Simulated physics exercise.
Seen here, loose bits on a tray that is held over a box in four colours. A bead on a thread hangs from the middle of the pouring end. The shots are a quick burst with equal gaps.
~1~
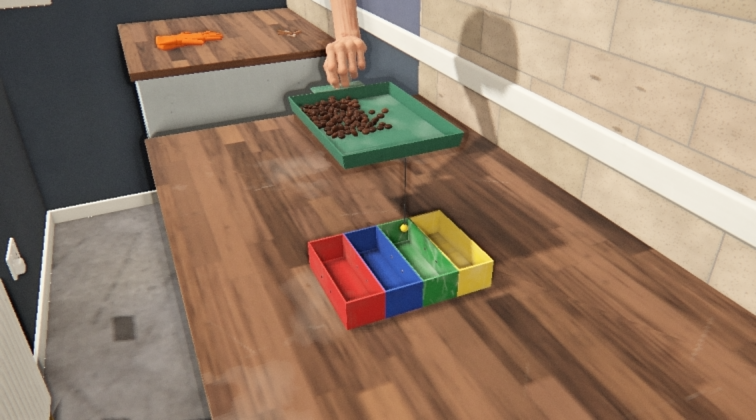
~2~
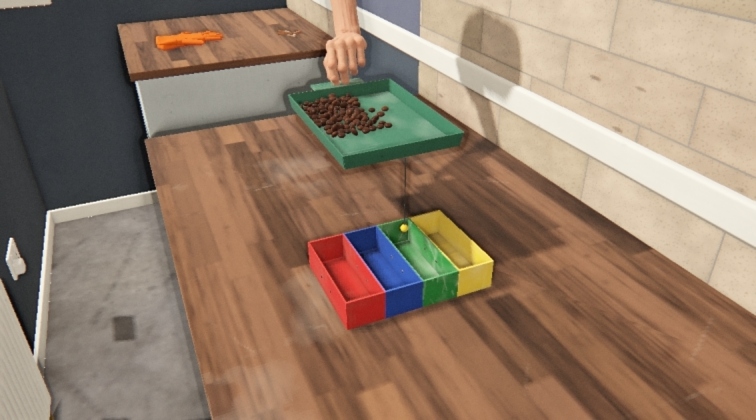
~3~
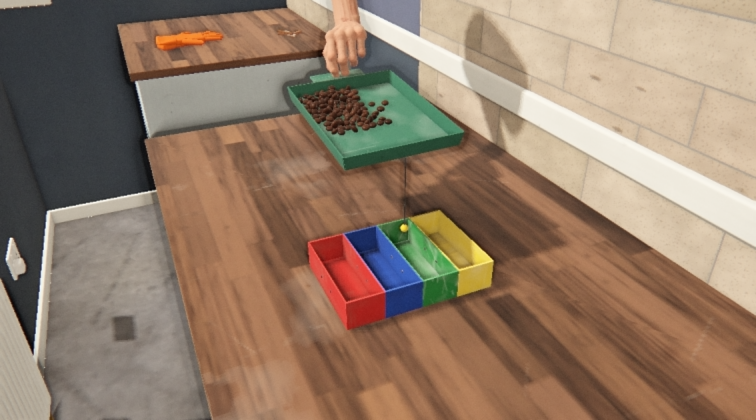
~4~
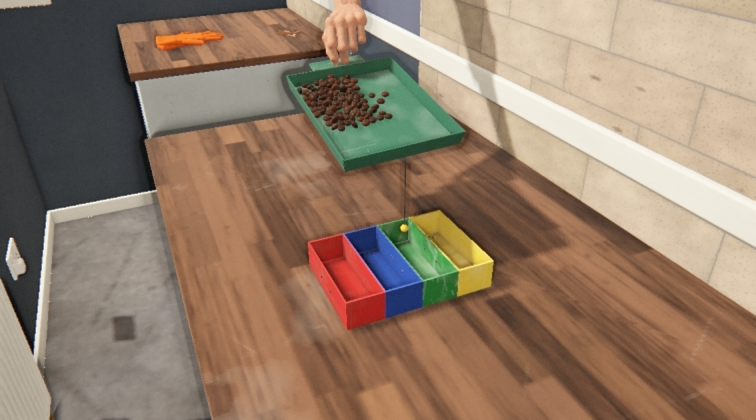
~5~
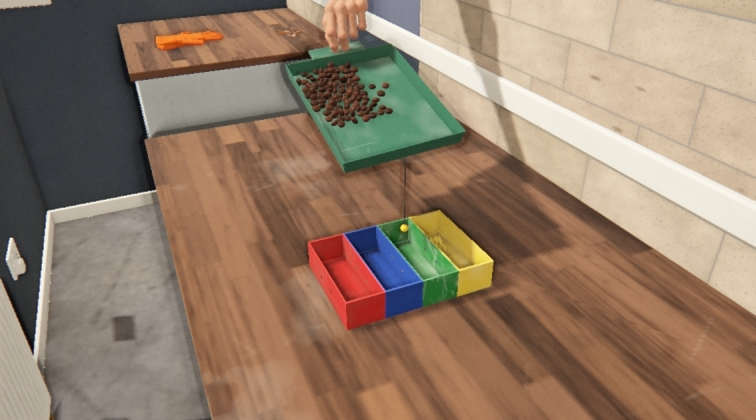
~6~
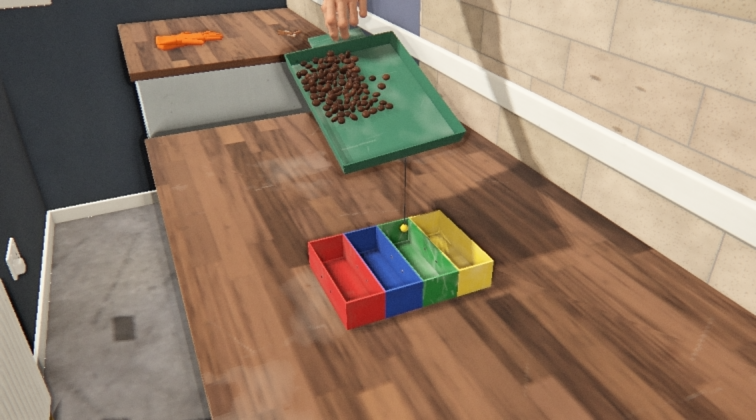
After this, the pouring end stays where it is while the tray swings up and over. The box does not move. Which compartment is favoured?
It favours the blue compartment.
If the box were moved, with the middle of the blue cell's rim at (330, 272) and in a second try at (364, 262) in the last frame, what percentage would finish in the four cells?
Roughly 90 per cent, and 90 per cent.
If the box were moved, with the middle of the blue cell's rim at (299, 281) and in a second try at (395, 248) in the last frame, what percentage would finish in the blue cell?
Roughly 0 per cent, and 30 per cent.
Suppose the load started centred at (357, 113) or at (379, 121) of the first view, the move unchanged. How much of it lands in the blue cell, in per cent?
Near 40 % and 40 %.
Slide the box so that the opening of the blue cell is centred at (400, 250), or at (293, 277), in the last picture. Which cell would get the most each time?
In turn: The red one; the yellow cell.
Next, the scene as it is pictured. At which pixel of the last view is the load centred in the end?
At about (383, 288).
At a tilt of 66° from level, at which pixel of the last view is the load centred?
Roughly at (368, 155).
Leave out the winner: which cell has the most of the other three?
It is that red cell.
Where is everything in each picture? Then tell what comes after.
Corners of the pouring end at (344, 154) and (460, 132), level; middle of the load at (336, 115), flat chocolate drops; bead on its thread at (405, 228); red cell at (366, 308); blue cell at (404, 297); green cell at (440, 286); yellow cell at (475, 276), in the first frame.
Corners of the pouring end at (345, 155) and (460, 132), level; middle of the load at (336, 113), in the second frame.
Corners of the pouring end at (345, 156) and (461, 131), tipped barely, lowest at the left corner; middle of the load at (336, 108), in the third frame.
Corners of the pouring end at (345, 158) and (461, 130), tipped a little, lowest at the left corner; middle of the load at (336, 100), in the fourth frame.
Corners of the pouring end at (345, 161) and (462, 130), tipped clearly, lowest at the left corner; middle of the load at (335, 91), in the fifth frame.
Corners of the pouring end at (345, 163) and (462, 130), tipped clearly, lowest at the left corner; middle of the load at (335, 84); red cell at (366, 308); blue cell at (404, 297); green cell at (440, 286); yellow cell at (475, 276), in the sixth frame.
Soon after the last picture, tray tipped steeply; most on the tray; a small part falling or outside the box.
A little later, tray tipped past a quarter turn; about a third on the tray; about a quarter in the blue cell; a small part in the red cell; a small part in the green cell; a stray few in the yellow cell; about a quarter falling or outside the box.
Later still, tray tipped past a quarter turn; about half in the blue cell; about a third in the red cell; a small part in the green cell; a stray few in the yellow cell; a small part falling or outside the box.
At rest, tray tipped past a quarter turn; about half in the blue cell; about a third in the red cell; a small part in the green cell; a stray few in the yellow cell; a small part outside the box.
